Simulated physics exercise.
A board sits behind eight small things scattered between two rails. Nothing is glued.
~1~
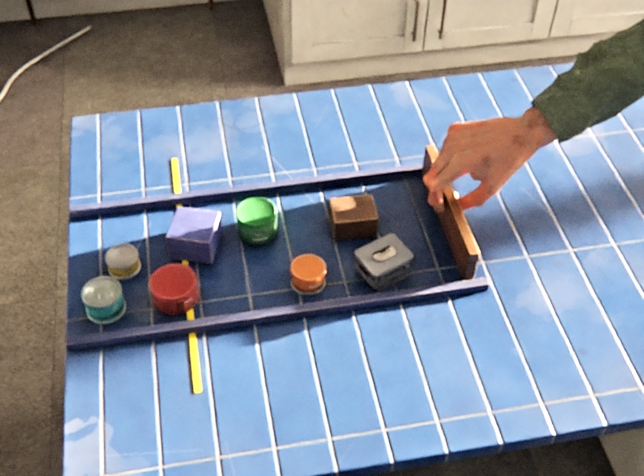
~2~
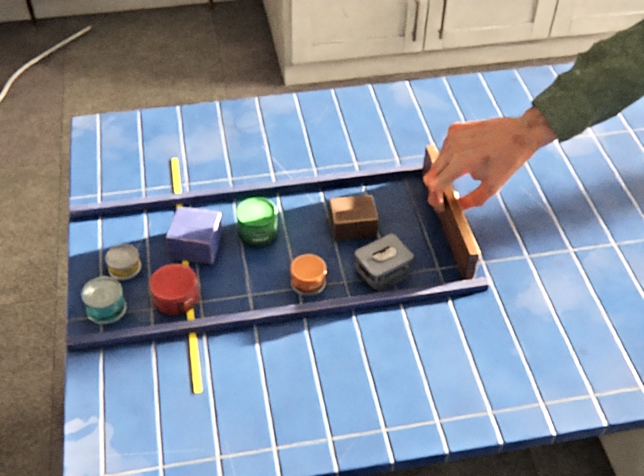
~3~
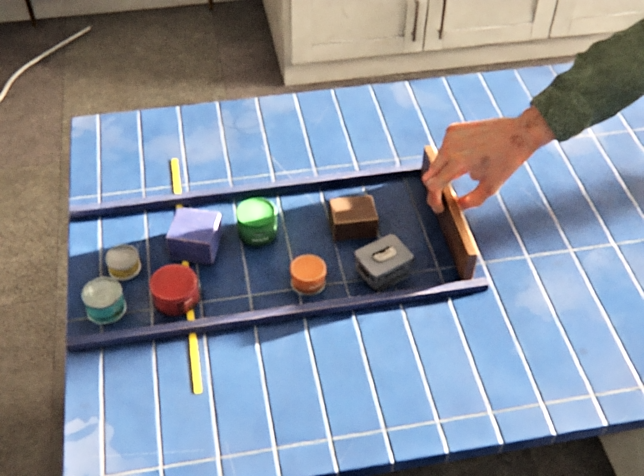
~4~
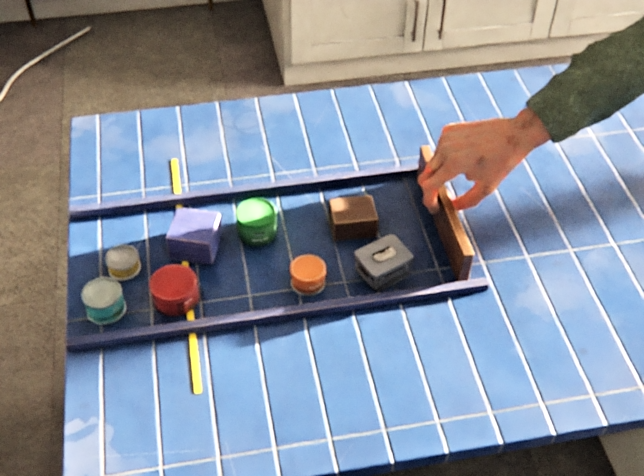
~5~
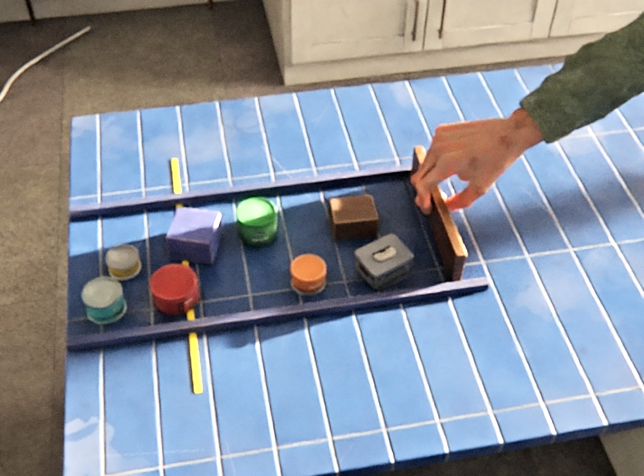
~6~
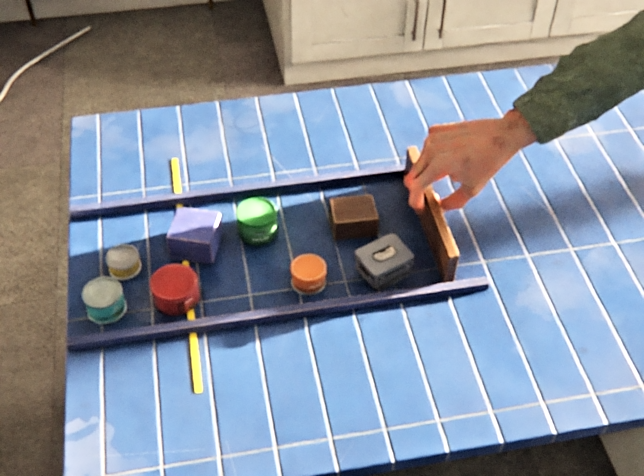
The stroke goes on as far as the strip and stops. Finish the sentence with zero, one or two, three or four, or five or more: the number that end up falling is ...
The number that end up falling is one or two.
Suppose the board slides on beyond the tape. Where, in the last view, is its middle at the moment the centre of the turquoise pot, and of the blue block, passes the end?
The turquoise pot puts it at (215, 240), the blue block at (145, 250).
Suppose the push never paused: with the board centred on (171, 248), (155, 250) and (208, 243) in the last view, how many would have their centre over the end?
Respectively 3, 3 and 1.
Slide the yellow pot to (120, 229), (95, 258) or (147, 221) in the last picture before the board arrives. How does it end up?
Taking the spots in turn, it stays put, then gets knocked off, then stays put.
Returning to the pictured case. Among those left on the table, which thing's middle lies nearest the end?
Foremost: The red tub.
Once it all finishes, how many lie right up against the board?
In total, 2.
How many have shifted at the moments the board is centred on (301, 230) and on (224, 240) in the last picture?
At the first spot the count is 5, and at the second it is 8.
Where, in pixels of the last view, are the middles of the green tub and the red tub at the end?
Result: One at about (116, 232), the other at about (78, 308).
Early on, none off yet; turquoise pot at rest near (104, 300); yellow pot at rest near (124, 262); red tub at rest near (175, 290).
A while later, none off yet; turquoise pot travelled about its own width near (71, 306); yellow pot travelled about its own width near (86, 280); red tub travelled about its own width near (115, 299).
Finally, the number that fall off is one or two; lost, yellow pot and turquoise pot.
